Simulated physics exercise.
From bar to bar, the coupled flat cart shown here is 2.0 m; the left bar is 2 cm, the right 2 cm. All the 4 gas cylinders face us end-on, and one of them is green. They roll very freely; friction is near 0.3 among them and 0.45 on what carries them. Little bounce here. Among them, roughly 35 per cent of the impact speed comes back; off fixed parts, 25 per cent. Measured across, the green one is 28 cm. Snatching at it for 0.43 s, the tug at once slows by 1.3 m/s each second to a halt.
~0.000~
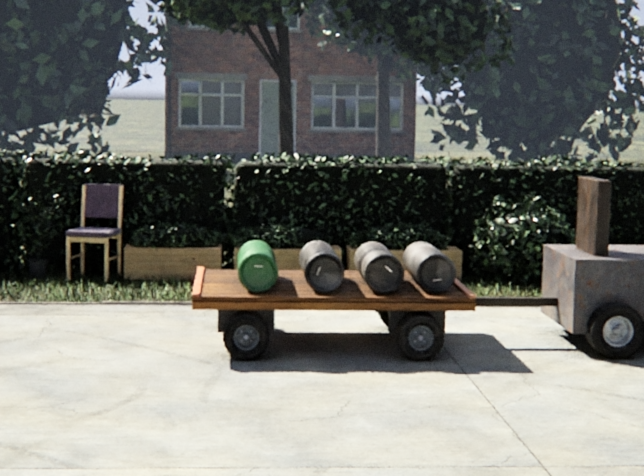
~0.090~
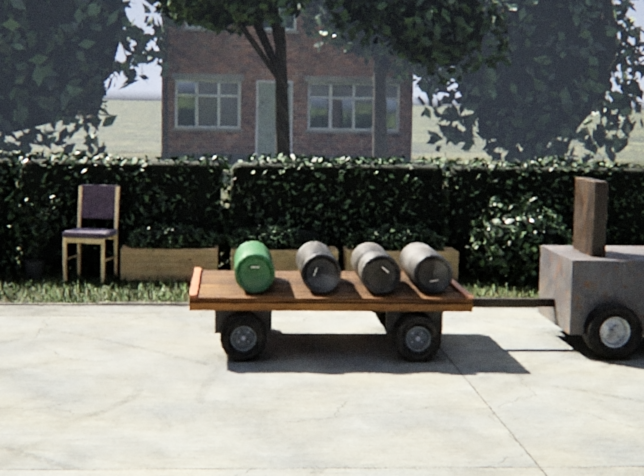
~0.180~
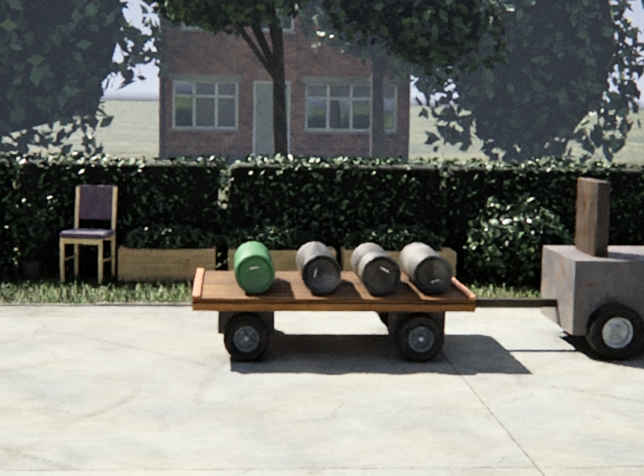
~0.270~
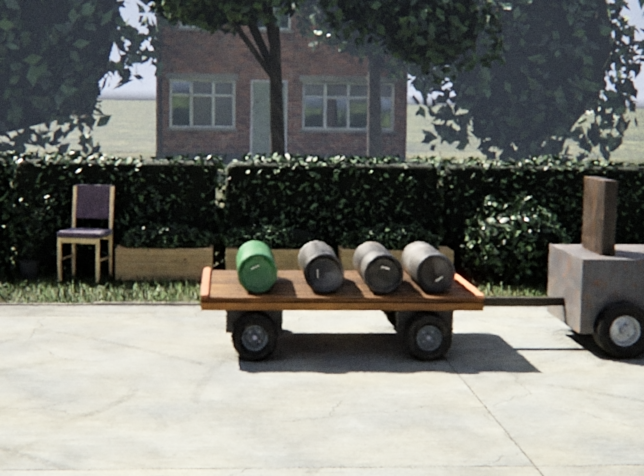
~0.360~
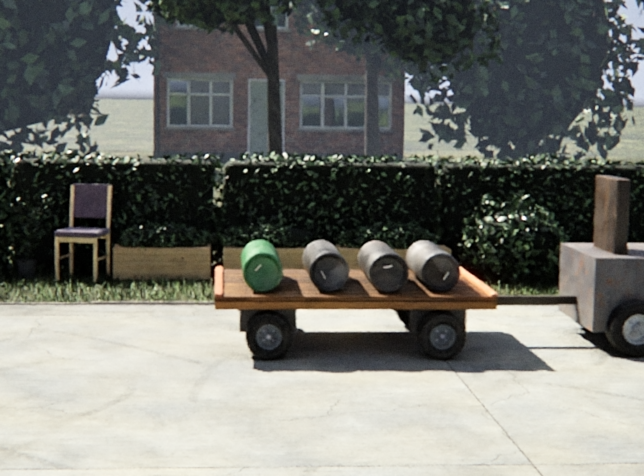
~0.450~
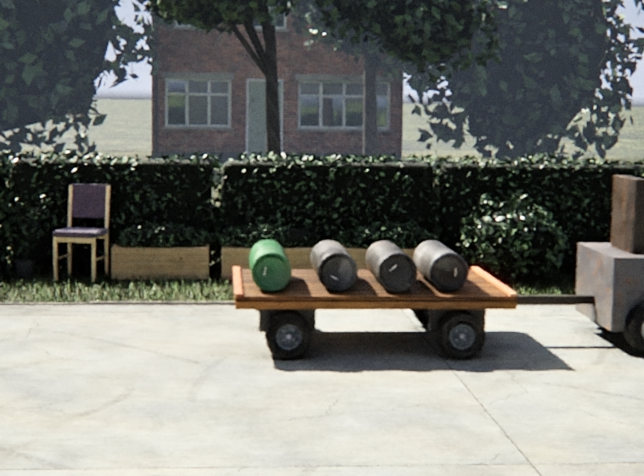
The clip opens on a flat cart coupled behind a tug, with one green and three grey cylinders lying in a row across its deck. The tug draws the cart rightward, slowly at first and then faster, while the cylinders lag behind, rolling leftward along the deck toward its rear edge.
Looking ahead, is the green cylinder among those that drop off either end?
It makes it out.
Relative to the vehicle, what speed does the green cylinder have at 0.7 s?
Close to 0.7 m/s then.
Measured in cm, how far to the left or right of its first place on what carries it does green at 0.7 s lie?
By then green sits 40 left of where it began.
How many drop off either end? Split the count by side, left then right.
Left 1, right 0.
Then, 0.7 s in, green is on the deck, 5 cm from the left bar, rolling left along the cart; 0 over a bar so far.
Then, 0.8 s in, green is over the left bar and falling; 1 over a bar so far.
Then, 0.9 s in, green is over the left bar and falling; 1 over a bar so far.
Then, 1.0 s in, green is over the left bar and falling; 1 over a bar so far.
In the end (4.3 s), green is over the left bar and down; 1 over a bar so far.
